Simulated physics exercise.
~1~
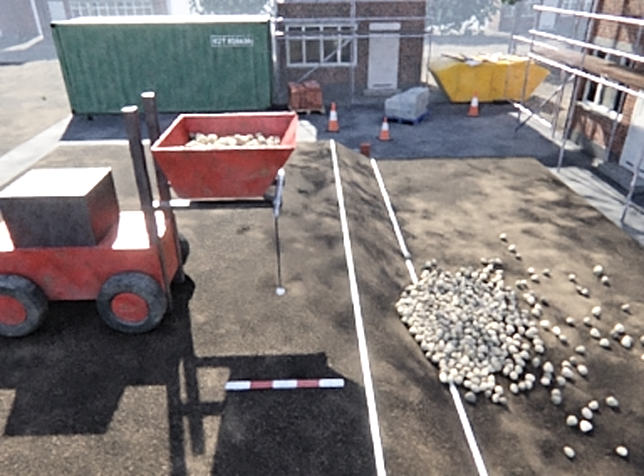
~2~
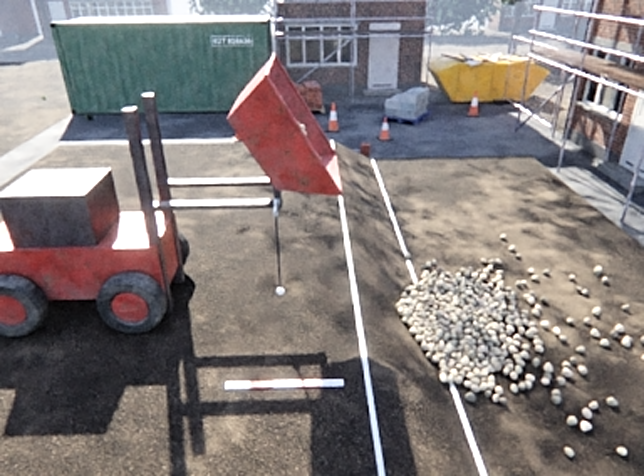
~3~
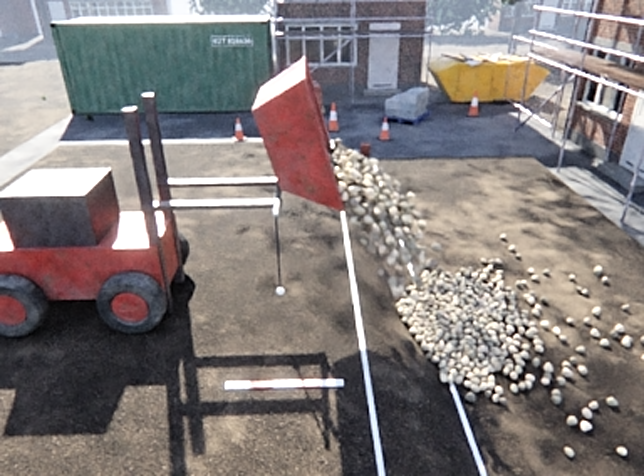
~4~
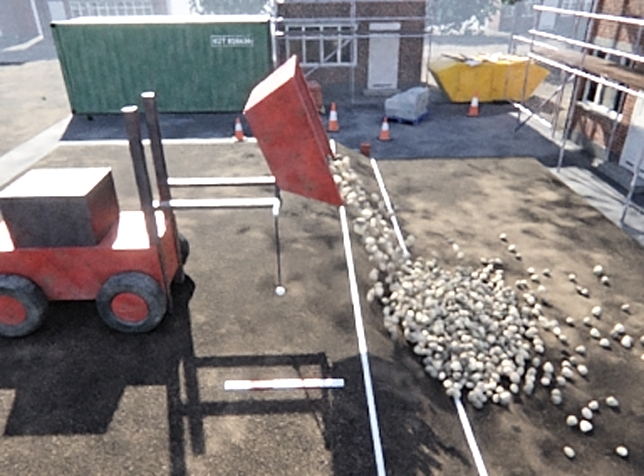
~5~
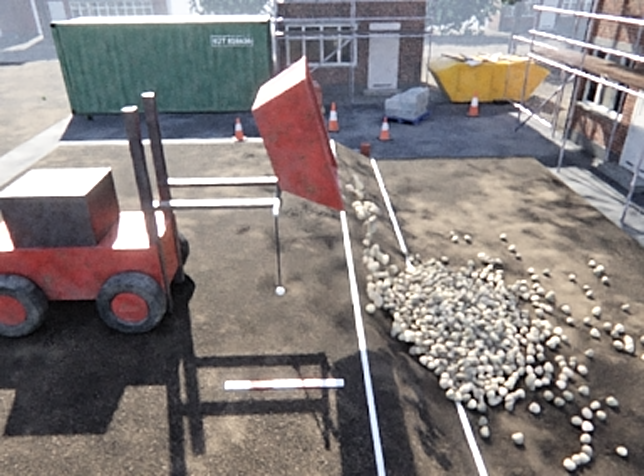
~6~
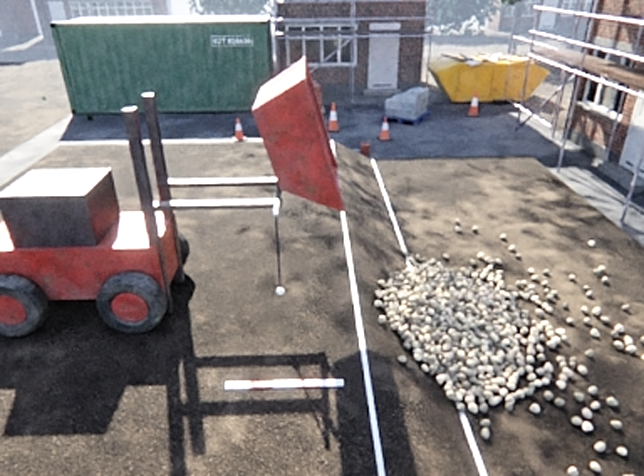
The video shows a red forklift tipping its raised red skip steeply to the right, spilling round pale stones down onto an earlier heap beyond a white line; the skip rocks slightly until empty and stays tilted, leaving a larger, wider pile on the ground.
